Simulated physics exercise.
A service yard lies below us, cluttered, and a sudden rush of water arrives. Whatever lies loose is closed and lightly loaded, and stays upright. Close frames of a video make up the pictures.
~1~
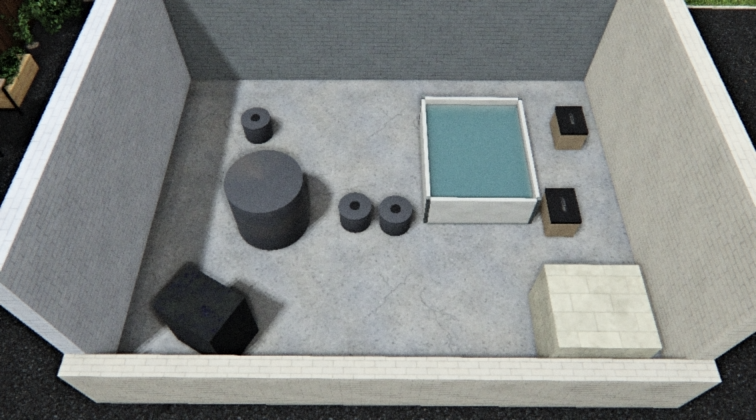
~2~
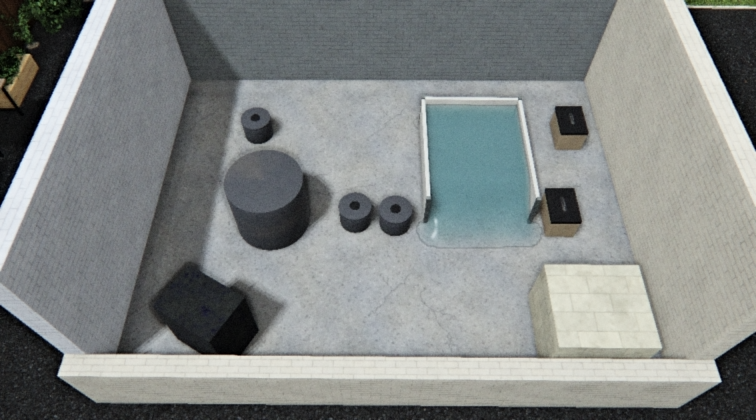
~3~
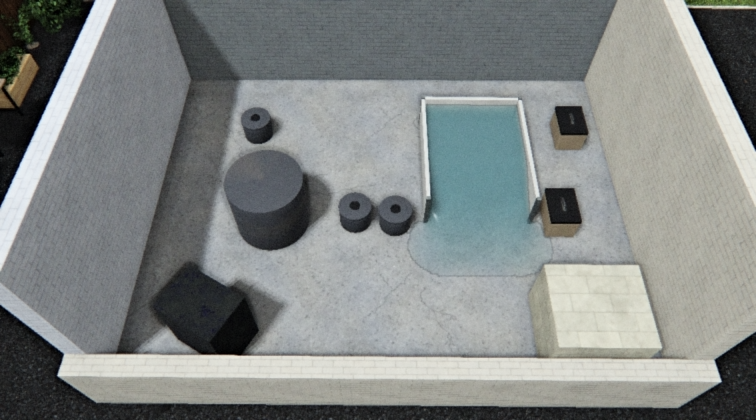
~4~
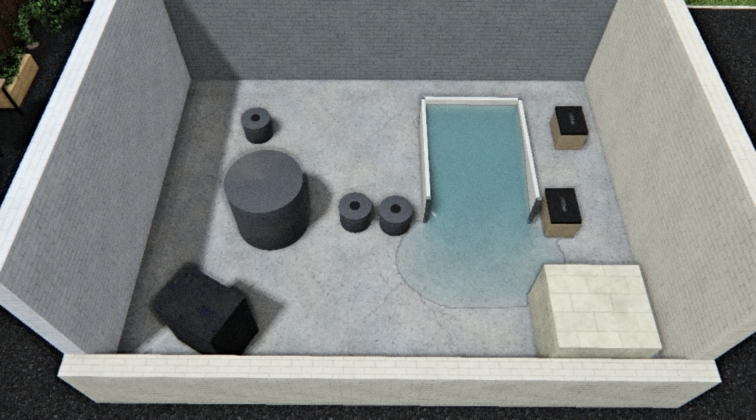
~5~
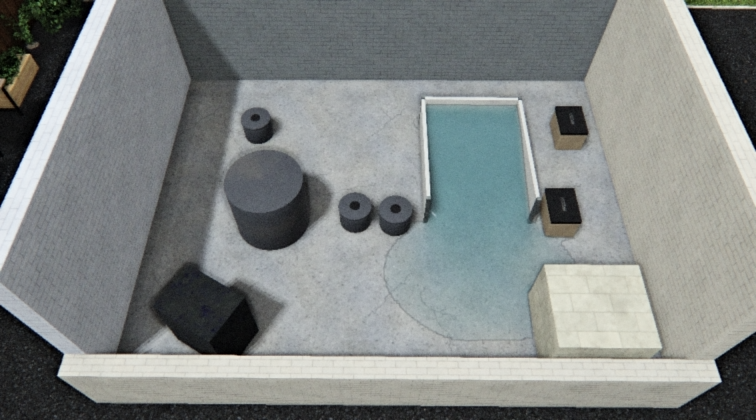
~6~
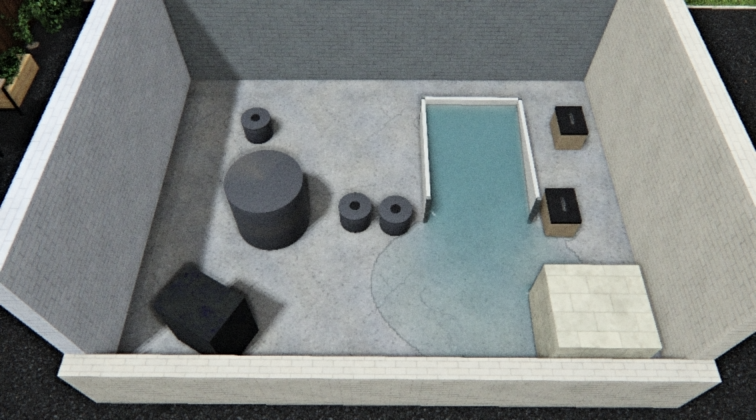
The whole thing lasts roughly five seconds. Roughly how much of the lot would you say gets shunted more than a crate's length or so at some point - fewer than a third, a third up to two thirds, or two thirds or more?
I would say fewer than a third.
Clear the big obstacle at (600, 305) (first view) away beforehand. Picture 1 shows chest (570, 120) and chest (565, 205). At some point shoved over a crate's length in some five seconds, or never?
Note, in order: Past that mark / past that mark.
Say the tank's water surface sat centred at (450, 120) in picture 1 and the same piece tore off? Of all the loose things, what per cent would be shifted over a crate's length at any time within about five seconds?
I reckon around 20 percent of them.
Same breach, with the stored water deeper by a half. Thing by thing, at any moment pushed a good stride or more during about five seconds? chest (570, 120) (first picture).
Well, as it turns out: Made it that far.
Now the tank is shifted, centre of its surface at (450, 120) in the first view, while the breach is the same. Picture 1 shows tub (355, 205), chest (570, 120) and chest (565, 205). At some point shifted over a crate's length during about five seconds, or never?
Well, the first one didn't get far, the second didn't get far, and the third didn't get far.
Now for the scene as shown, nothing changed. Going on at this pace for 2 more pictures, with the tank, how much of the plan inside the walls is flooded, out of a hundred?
Roughly 25 per cent.
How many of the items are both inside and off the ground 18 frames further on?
I get 0.
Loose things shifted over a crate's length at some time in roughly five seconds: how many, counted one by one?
Tally: 0.
A moment on, 0 of 5 are well off their spots; 0 afloat.
Next, 0 of 5 are well off their spots; 0 afloat.
Later, 0 of 5 are well off their spots; 0 afloat.
In the end, 0 of 5 are well off their spots, and 0 have been at some point; 0 afloat.
